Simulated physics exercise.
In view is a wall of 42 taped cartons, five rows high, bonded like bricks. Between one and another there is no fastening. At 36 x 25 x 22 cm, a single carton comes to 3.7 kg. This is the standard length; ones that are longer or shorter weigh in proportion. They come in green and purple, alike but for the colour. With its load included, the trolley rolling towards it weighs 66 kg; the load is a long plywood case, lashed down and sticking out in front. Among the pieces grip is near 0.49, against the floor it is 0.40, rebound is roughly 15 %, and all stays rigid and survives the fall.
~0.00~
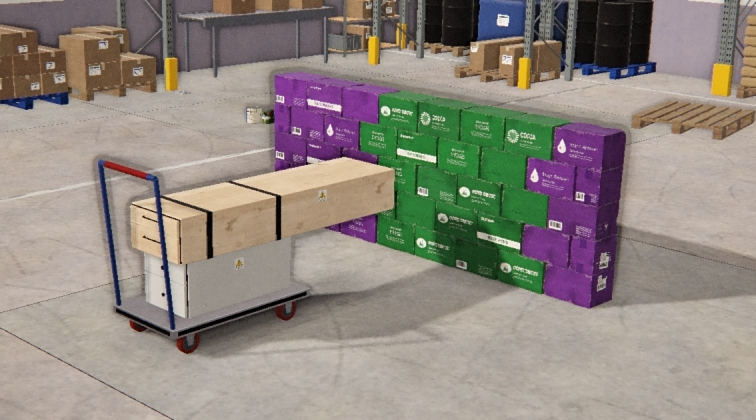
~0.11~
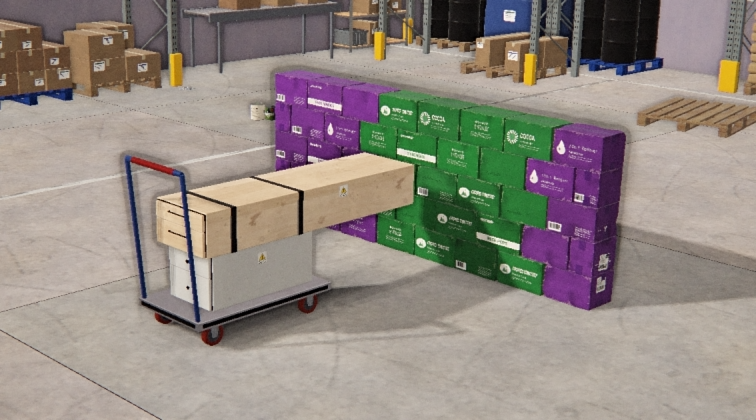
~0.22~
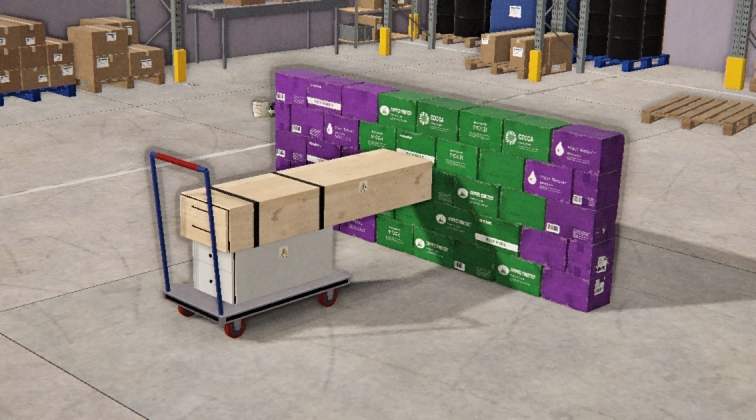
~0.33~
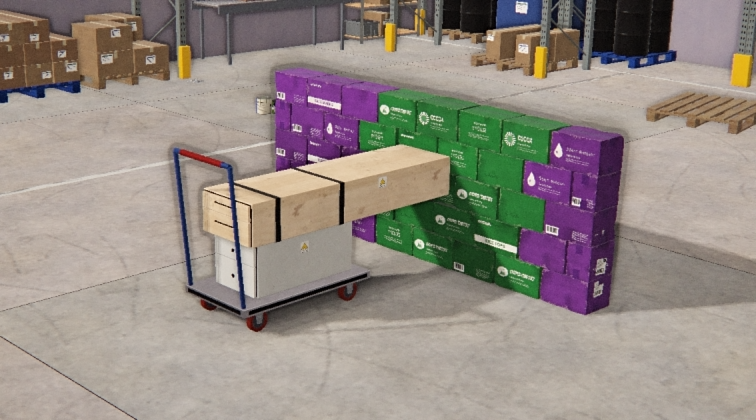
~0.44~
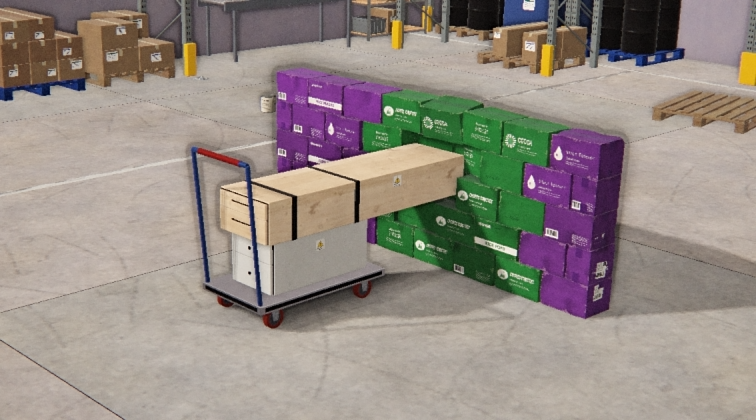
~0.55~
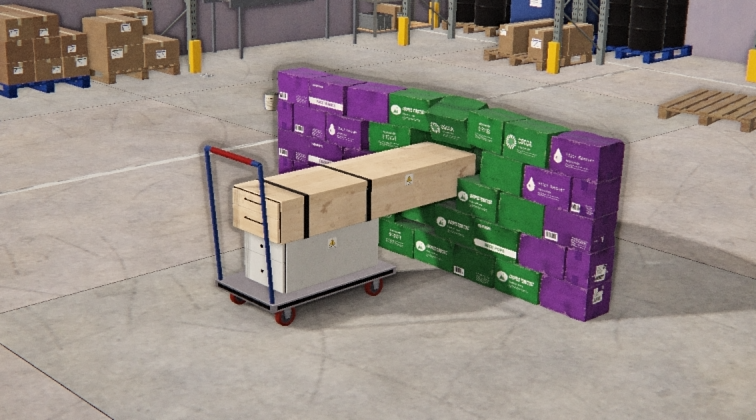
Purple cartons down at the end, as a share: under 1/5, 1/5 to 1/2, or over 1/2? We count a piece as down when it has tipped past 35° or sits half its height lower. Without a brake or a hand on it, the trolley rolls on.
Under 1/5.
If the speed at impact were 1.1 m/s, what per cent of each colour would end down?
Purple 0%, green 40%.
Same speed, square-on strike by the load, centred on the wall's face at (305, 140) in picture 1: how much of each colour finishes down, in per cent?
Purple 50 %, green 0 %.
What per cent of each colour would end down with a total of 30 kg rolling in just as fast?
Purple 0, green 40 per cent.
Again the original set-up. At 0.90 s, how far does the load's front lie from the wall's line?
At that instant, about 55 cm beyond.
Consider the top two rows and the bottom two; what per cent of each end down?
Top 40, bottom 10 per cent.
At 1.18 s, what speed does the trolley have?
Something like 0.7 m/s, I'd say.
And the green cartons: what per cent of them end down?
Green: 40%.
By 0.66 s, load 36 cm past the wall's line, still rolling; none of the 22 purple cartons down (1 of 42 in all colours); top purple carton unmoved; top green carton moved 17 cm.
By 0.90 s, load 55 cm past the wall's line, still rolling; none of the 22 purple cartons down (5 of 42 in all colours); top purple carton unmoved; top green carton tilted 13°.
By 1.18 s, load 76 cm past the wall's line, still rolling; 1 of the 22 purple cartons down (9 of 42 in all colours); top purple carton unmoved; top green carton tilted 66°, 24 cm lower.
By 1.46 s, load 88 cm past the wall's line, still rolling; 1 of the 22 purple cartons down (9 of 42 in all colours); top purple carton unmoved; top green carton on its side.
When it is over (3.0 s), load 88 cm past the wall's line, stopped; 1 of the 22 purple cartons down (9 of 42 in all colours); top purple carton unmoved; top green carton on its side. That is 5 per cent. In pixels of the last frame, middles, top purple carton near (306, 87), top green carton near (538, 196).
